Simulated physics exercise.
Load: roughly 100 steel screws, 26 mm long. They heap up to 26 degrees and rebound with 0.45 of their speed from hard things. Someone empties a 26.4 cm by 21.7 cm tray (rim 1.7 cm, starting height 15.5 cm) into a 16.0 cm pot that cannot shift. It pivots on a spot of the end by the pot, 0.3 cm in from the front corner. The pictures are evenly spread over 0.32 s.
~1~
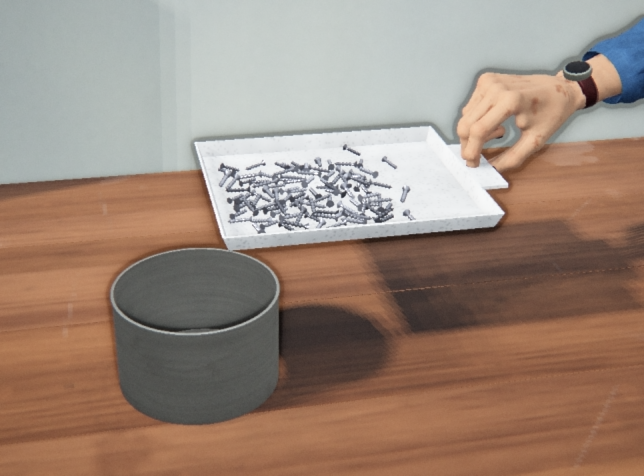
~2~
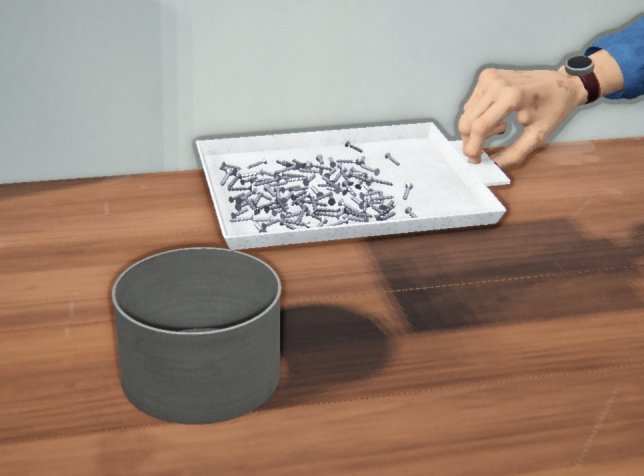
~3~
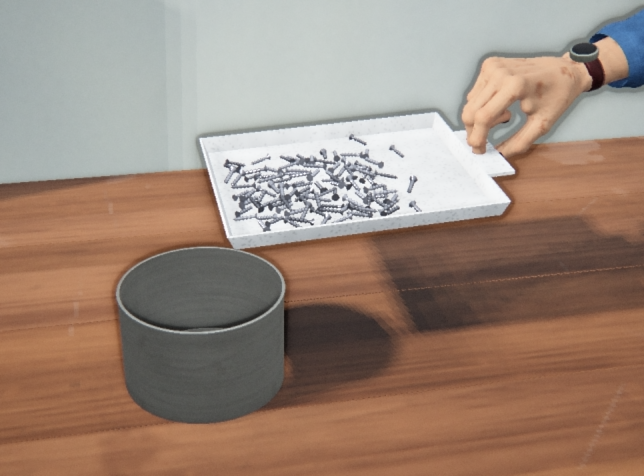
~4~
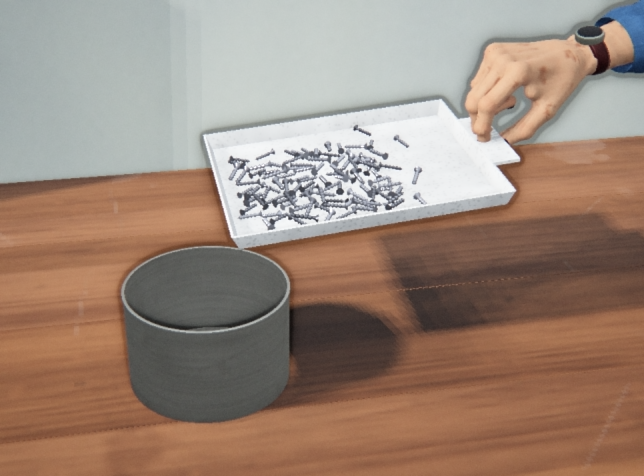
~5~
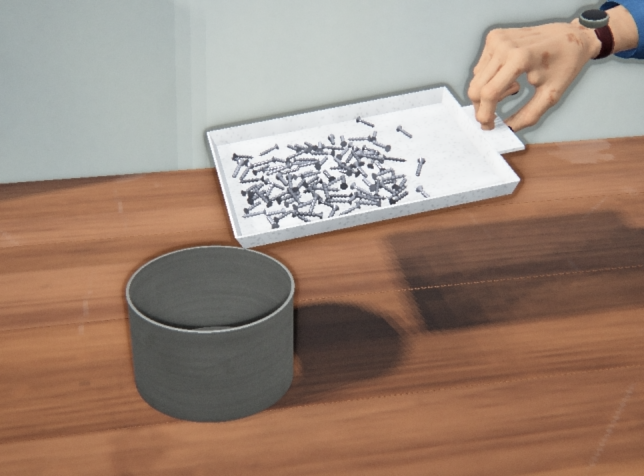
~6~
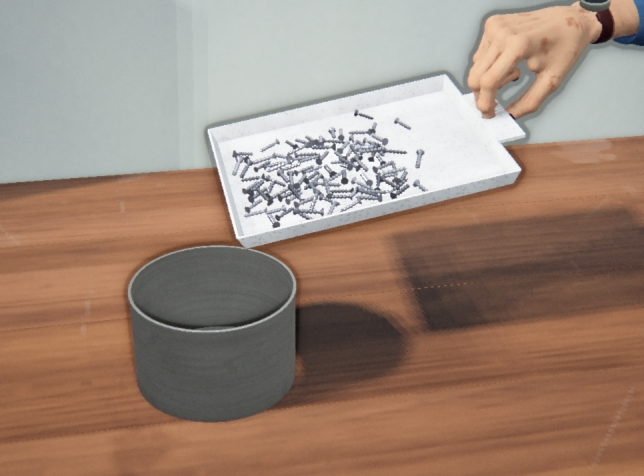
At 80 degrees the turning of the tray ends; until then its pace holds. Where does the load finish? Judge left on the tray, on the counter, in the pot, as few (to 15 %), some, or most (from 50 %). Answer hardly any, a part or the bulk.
Tray: Hardly any, counter: Hardly any, pot: The bulk.
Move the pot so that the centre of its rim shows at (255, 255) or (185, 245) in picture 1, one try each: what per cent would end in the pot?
Some 0 and 30 per cent.
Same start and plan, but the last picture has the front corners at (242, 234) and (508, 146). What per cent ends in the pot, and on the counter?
Pot 85, counter 15.
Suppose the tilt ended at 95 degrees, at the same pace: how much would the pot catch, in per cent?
Then about 90 per cent.
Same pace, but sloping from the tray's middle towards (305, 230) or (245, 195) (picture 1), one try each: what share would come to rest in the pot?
Some 75 and 25 per cent.
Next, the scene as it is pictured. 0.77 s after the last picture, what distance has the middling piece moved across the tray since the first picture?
Roughly 6 cm.
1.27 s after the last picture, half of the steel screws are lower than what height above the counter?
Some 20 cm.
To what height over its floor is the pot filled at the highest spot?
Roughly 2.0 cm.
Then, 0.77 s after the last picture, tilt 43 degrees; the tray holds 100 %, the pot 0 %.
Then, 1.27 s after the last picture, tilt 64 degrees; the tray holds 95 %, the pot 0 %.
Then, 1.85 s after the last picture, tilt 80 degrees; the tray holds 5 %, the pot 90 %.
In the end, tray 0 %, counter 10 %, pot 90 %.
